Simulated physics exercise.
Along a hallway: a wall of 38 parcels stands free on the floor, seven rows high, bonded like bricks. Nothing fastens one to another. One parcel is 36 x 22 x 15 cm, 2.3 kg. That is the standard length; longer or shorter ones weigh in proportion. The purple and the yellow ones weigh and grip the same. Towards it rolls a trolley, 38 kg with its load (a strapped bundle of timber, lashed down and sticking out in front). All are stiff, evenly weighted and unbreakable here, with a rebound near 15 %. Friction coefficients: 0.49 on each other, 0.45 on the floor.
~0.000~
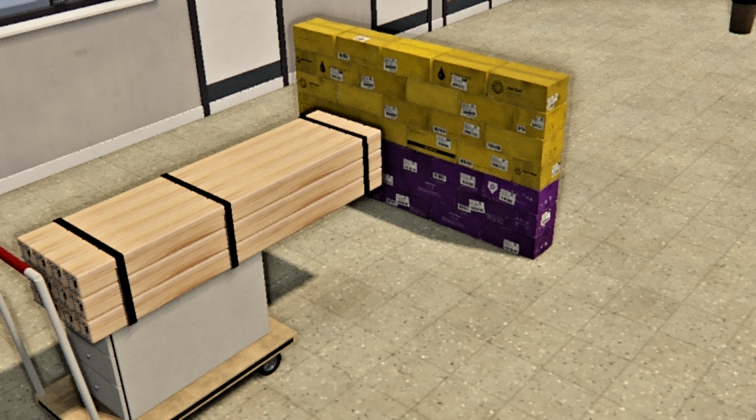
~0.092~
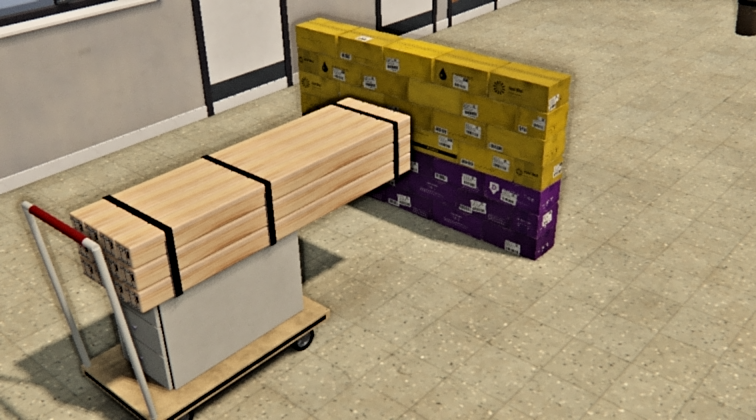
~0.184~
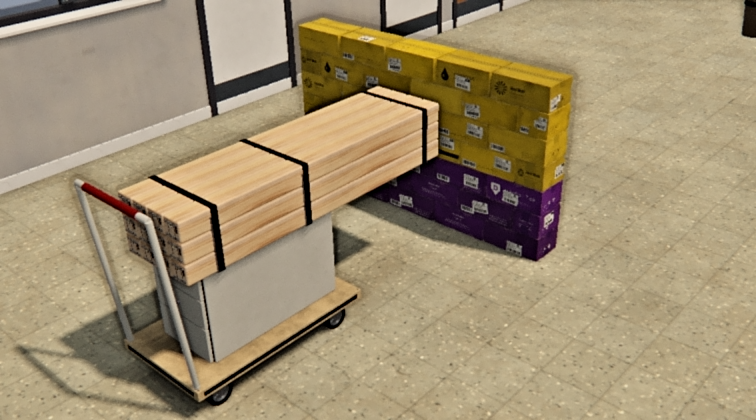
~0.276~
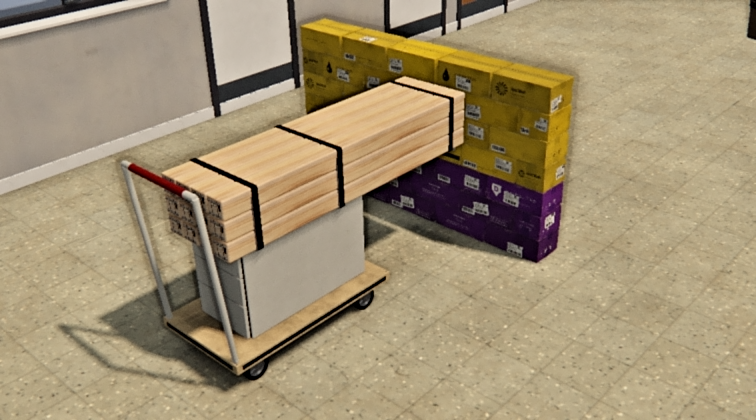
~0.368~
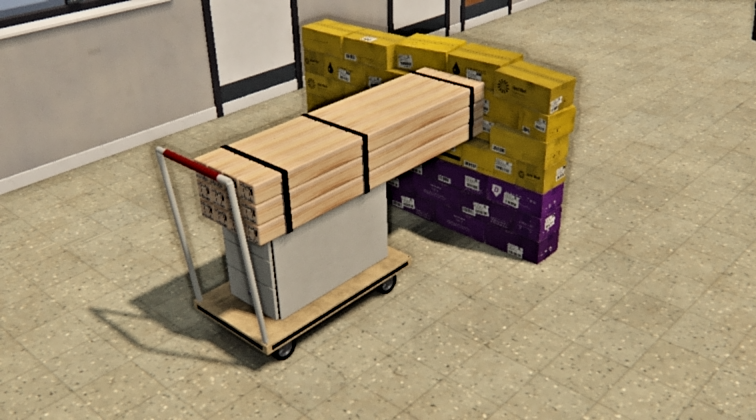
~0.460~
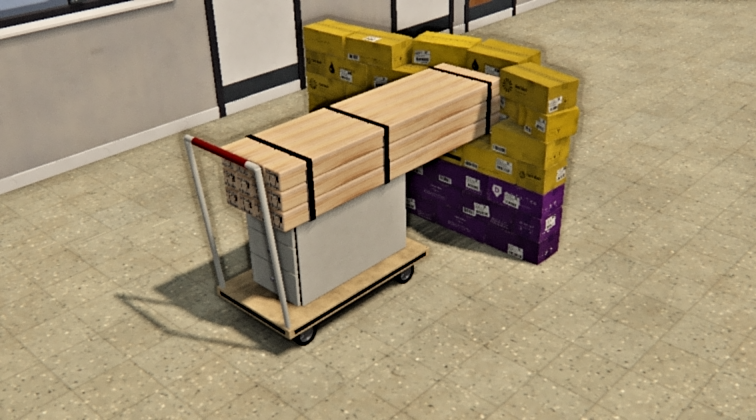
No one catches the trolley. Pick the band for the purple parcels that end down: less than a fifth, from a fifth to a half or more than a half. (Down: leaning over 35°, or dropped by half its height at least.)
Ending down: Fewer than one in five.
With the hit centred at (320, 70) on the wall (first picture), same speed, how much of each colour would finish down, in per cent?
Then purple 0, yellow 40 per cent.
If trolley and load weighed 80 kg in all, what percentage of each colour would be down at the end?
Then purple 0, yellow 30 per cent.
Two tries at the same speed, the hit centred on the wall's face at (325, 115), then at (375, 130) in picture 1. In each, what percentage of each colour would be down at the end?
Purple 20 then 10, yellow 60 then 80 per cent.
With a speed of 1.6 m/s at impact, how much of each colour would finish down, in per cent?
In that case purple 0, yellow 40 per cent.
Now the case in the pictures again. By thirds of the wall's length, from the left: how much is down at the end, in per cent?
Left 10, middle 40, right 30 per cent.
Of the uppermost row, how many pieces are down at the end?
4 from that row.
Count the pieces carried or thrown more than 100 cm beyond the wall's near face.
Some 4 pieces.
After 0.72 s, load 61 cm past the wall's line, still rolling; none of the 16 purple parcels down (6 of 38 in all colours); top purple parcel unmoved; top yellow parcel leaning 73°, 27 cm lower.
After 1.04 s, load 84 cm past the wall's line, still rolling; none of the 16 purple parcels down (9 of 38 in all colours); top purple parcel shifted 7 cm; top yellow parcel upside down.
At rest (2.1 s), load 85 cm past the wall's line, stopped; none of the 16 purple parcels down (9 of 38 in all colours); top purple parcel shifted 8 cm; top yellow parcel upside down. That is 0 per cent. As the last picture would show them, middles, top purple parcel near (432, 151), top yellow parcel near (491, 126).
